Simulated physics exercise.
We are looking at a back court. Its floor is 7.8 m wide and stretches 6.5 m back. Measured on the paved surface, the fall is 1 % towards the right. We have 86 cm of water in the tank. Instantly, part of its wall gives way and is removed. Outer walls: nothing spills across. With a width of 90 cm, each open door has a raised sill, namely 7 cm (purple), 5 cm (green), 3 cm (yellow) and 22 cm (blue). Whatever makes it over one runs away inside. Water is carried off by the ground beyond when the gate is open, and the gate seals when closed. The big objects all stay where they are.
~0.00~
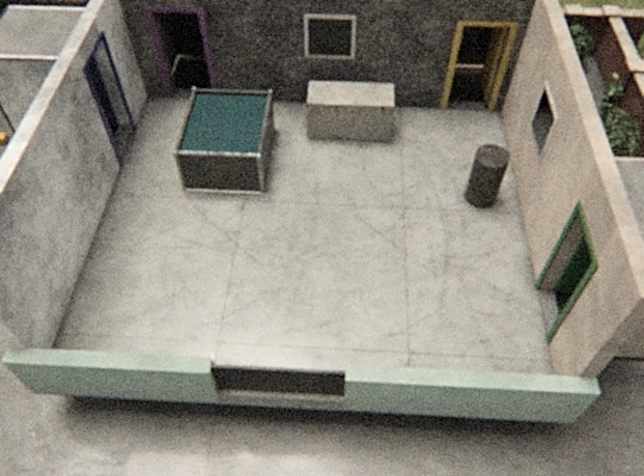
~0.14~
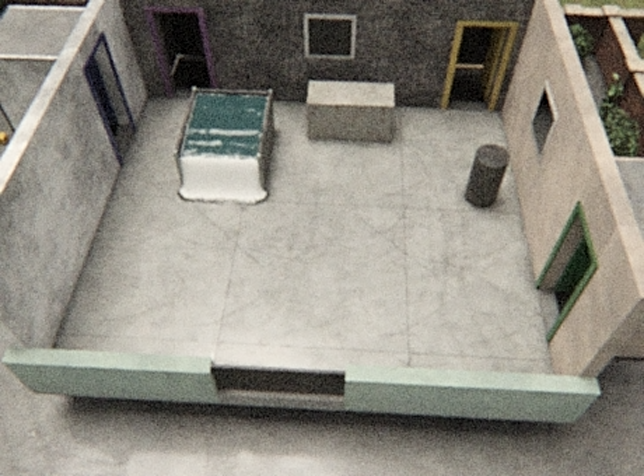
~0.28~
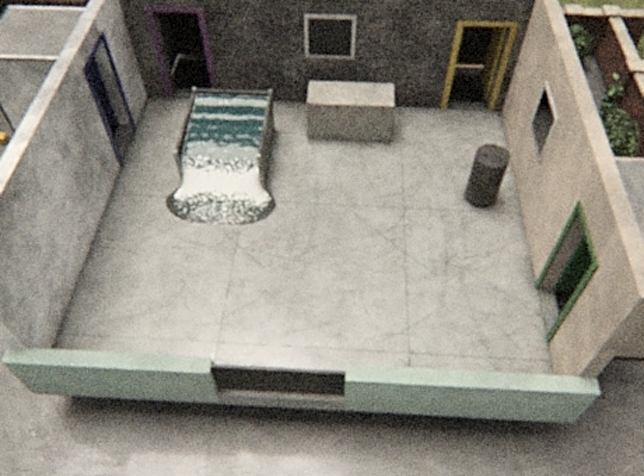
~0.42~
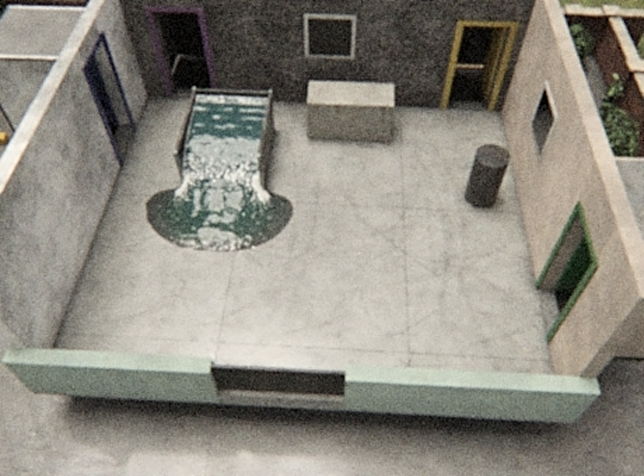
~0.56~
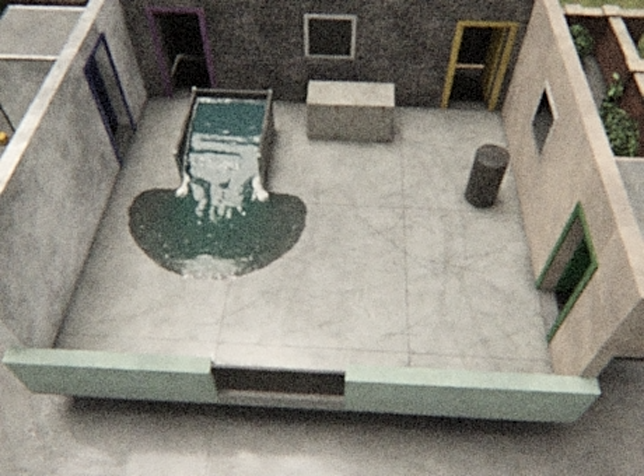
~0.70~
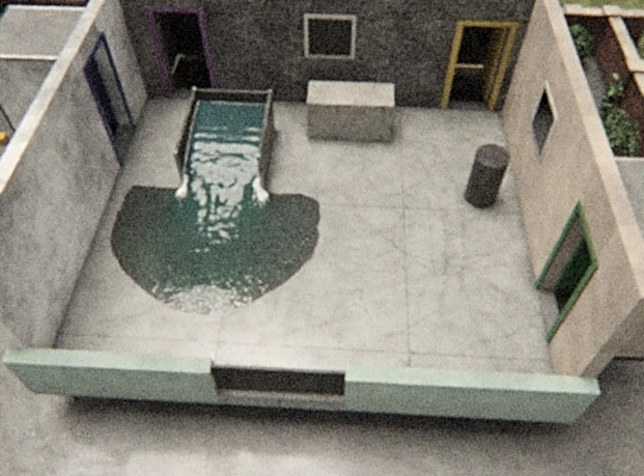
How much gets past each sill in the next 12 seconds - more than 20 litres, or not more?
The purple door will hold enough water back, the green door will not hold enough water back, the yellow door will not hold enough water back, the blue door will hold enough water back.
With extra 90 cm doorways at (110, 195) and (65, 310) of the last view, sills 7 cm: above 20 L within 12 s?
So the first one doesn't reach it, while the second one exceeds it.
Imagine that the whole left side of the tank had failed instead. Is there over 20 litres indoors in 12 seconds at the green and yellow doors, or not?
Door green goes beyond, door yellow stays within.
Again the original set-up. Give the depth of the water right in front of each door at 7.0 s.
Door by door in cm, purple shows 9, green shows 14, yellow shows 6, blue shows 3.
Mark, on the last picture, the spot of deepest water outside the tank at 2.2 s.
Look at roughly (56, 369).
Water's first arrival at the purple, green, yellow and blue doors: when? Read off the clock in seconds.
Purple 6.5 s, green 3.4 s, yellow 6.5 s, blue 5.0 s.
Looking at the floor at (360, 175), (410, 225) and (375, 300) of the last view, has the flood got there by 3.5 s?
First spot bone dry, second bone dry, third soaked.
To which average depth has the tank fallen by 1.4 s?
Depth, averaged: Around 34 centimetres.
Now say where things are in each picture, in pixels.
In the first frame, still water, 86 cm deep, in the tank at (225, 124).
In the second frame, water pours out at (222, 179) and has run 0.8 m, to (181, 190); typically 10 cm deep outside, 86 cm at the tank's back.
In the third frame, water pours out at (222, 180) and has run 1.0 m, to (173, 209); typically 12 cm deep outside, 84 cm at the tank's back.
In the fourth frame, the front is at (168, 237), 1.5 m from the gap at (223, 181); 2.8 m2 of floor is under water; 74 cm left at the back of the tank.
In the fifth frame, the front is at (221, 276), 2.0 m from the gap at (223, 182); 4.8 m2 of floor is under water; 74 cm left at the back of the tank.
In the sixth frame, the front is at (211, 309), 2.7 m from the gap at (223, 182); 7.4 m2 of floor is under water; 69 cm left at the back of the tank.
After 1.4 s water covers 35 % of the floor and is deepest (31 cm) near (185, 377); purple door not reached, green door not reached, yellow door not reached, blue door not reached.
After 2.2 s water covers 40 % of the floor and is deepest (42 cm) near (56, 369); purple door not reached, green door not reached, yellow door not reached, blue door not reached.
After 3.5 s water covers 45 % of the floor and is deepest (28 cm) near (557, 398); purple door not reached, green door 6 cm at the sill, 0 L in, yellow door not reached, blue door not reached.
After 7.0 s water covers 80 % of the floor and is deepest (20 cm) near (519, 206); purple door 9 cm at the sill, 0 L in, green door 14 cm at the sill, 109 L in, yellow door 6 cm at the sill, 2 L in, blue door 3 cm at the sill, 0 L in.
After 12.0 s water covers 90 % of the floor and is deepest (10 cm) near (481, 146); purple door 4 cm at the sill, 4 L in, green door 8 cm at the sill, 201 L in, yellow door 9 cm at the sill, 95 L in, blue door 3 cm at the sill, 0 L in.
